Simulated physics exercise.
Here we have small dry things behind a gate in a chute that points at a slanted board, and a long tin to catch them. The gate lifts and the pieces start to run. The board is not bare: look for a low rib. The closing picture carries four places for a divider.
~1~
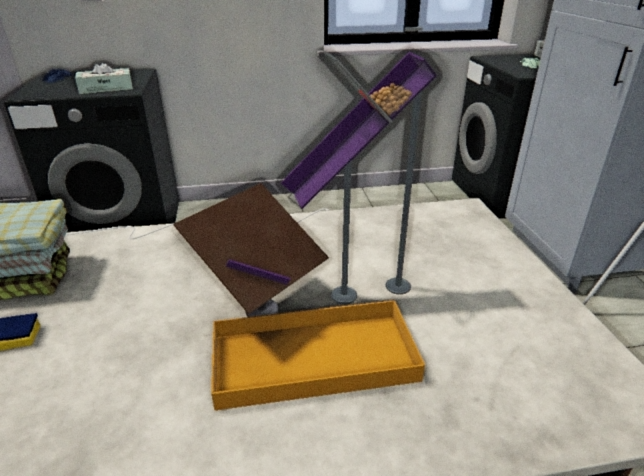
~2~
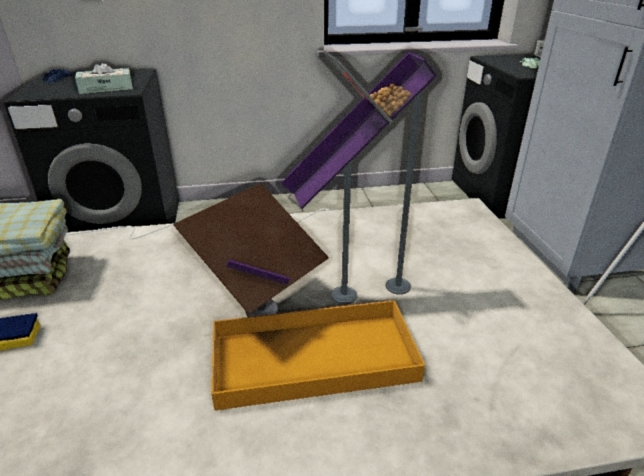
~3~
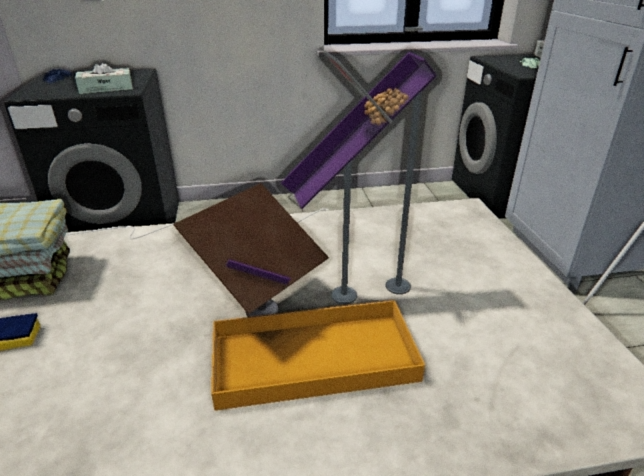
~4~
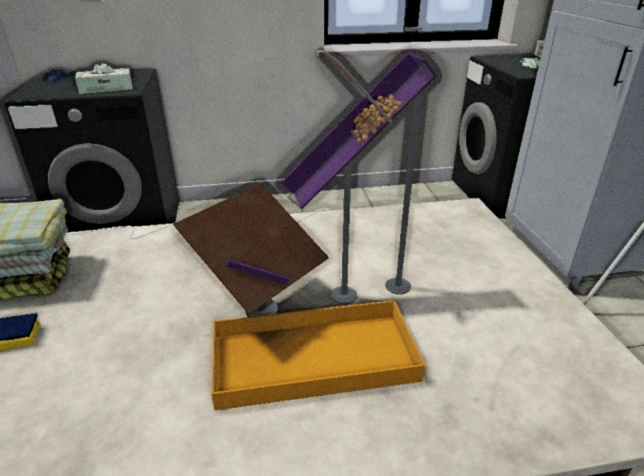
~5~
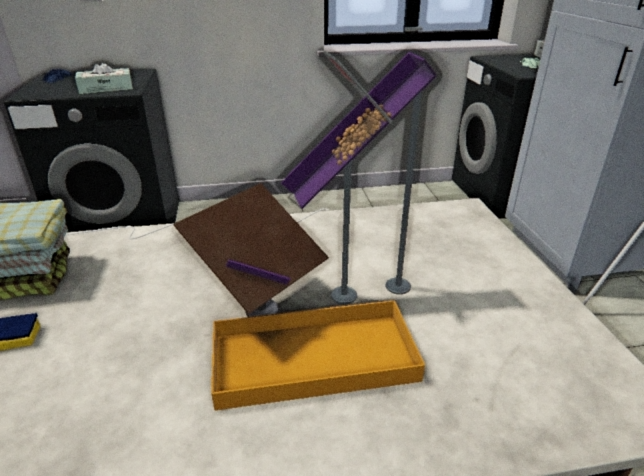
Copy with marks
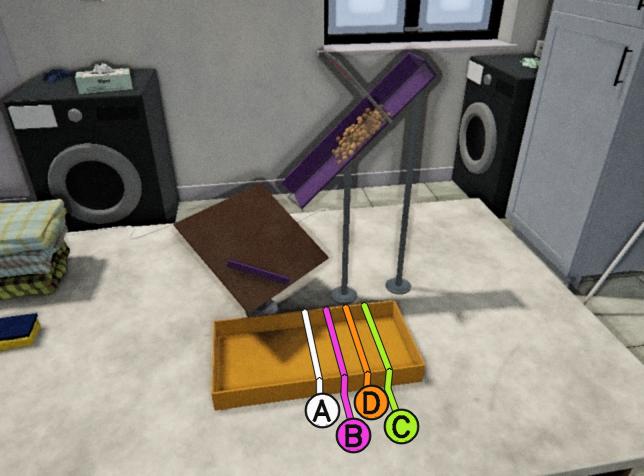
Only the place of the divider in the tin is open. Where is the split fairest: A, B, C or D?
The best line is B.
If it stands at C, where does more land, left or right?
The left side.
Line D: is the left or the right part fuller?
The left side.
On the marked copy, line A crosses the front rim at (319, 379); line B crosses the front rim at (344, 376); line C crosses the front rim at (389, 370); line D crosses the front rim at (367, 372).
For line A, of what is caught, a small part on the left of the divider, most on the right.
For line B, of what is caught, about half on the left of the divider, about half on the right.
For line C, of what is caught, nearly all on the left of the divider, a small part on the right.
For line D, of what is caught, nearly all on the left of the divider, a stray few on the right.
